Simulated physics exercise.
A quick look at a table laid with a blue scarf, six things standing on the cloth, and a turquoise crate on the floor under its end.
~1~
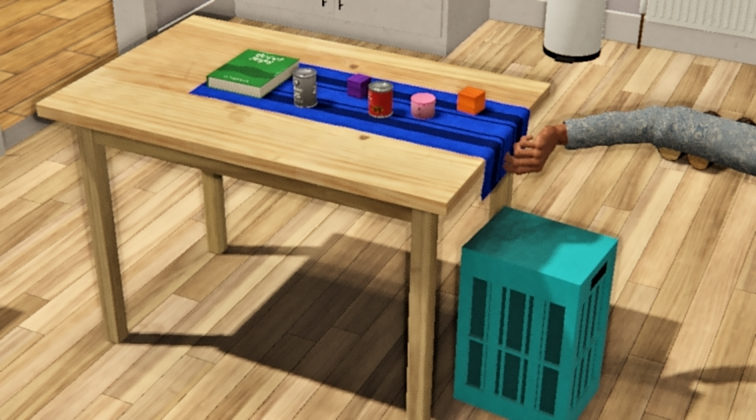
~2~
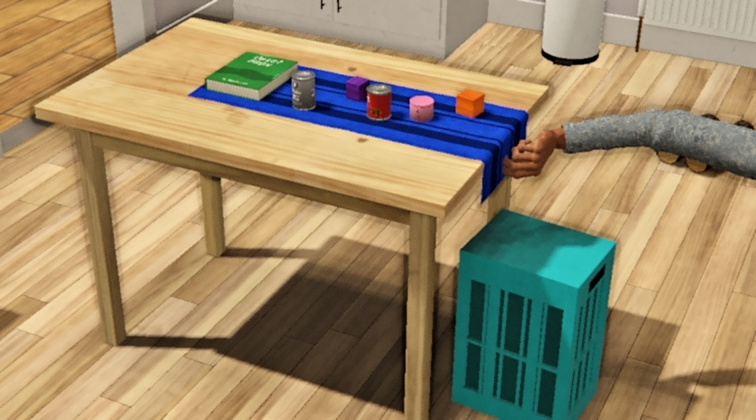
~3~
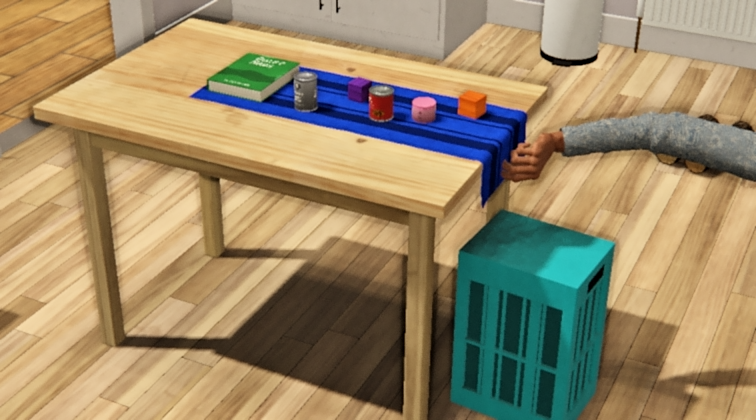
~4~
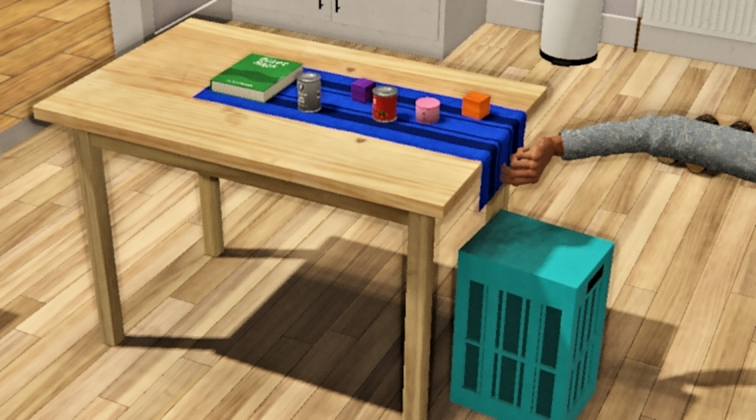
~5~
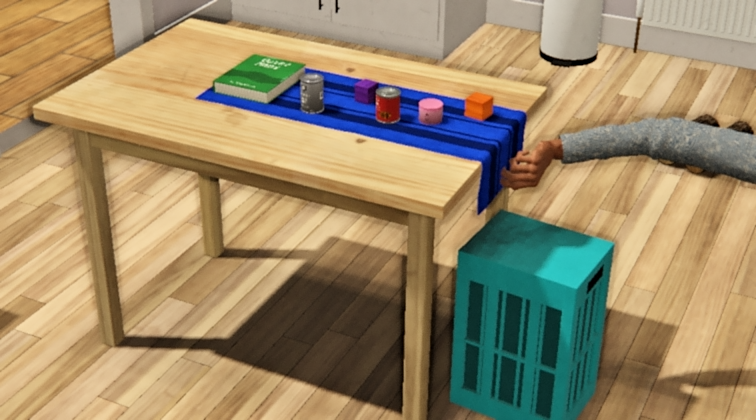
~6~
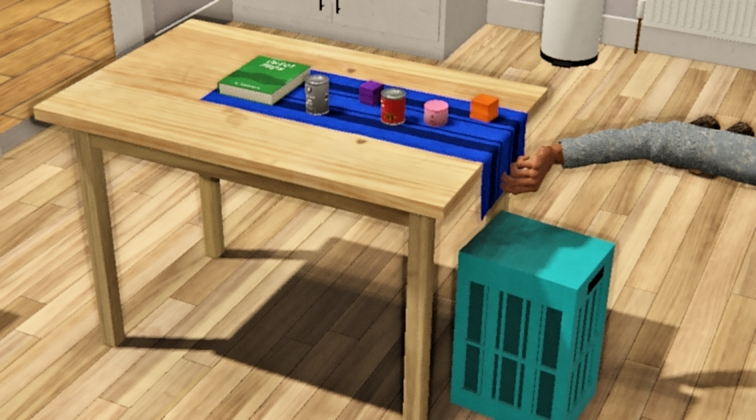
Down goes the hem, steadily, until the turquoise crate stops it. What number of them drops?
Over the edge go one.
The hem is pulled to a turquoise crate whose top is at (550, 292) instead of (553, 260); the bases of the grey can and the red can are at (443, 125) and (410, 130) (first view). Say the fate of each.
The grey can is carried off; the red can goes over.
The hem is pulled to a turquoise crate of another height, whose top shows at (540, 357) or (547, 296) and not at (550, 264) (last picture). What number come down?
Over the edge go 4 and 2.
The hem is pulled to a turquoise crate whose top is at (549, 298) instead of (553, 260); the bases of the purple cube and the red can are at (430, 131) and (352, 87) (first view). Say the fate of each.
The purple cube tumbles off, the red can does not fall.
A little later, hem near (502, 212); all still up.
Next, hem on the crate; orange cube gone.
When it is over, hem on the crate; orange cube gone. The table loses one.
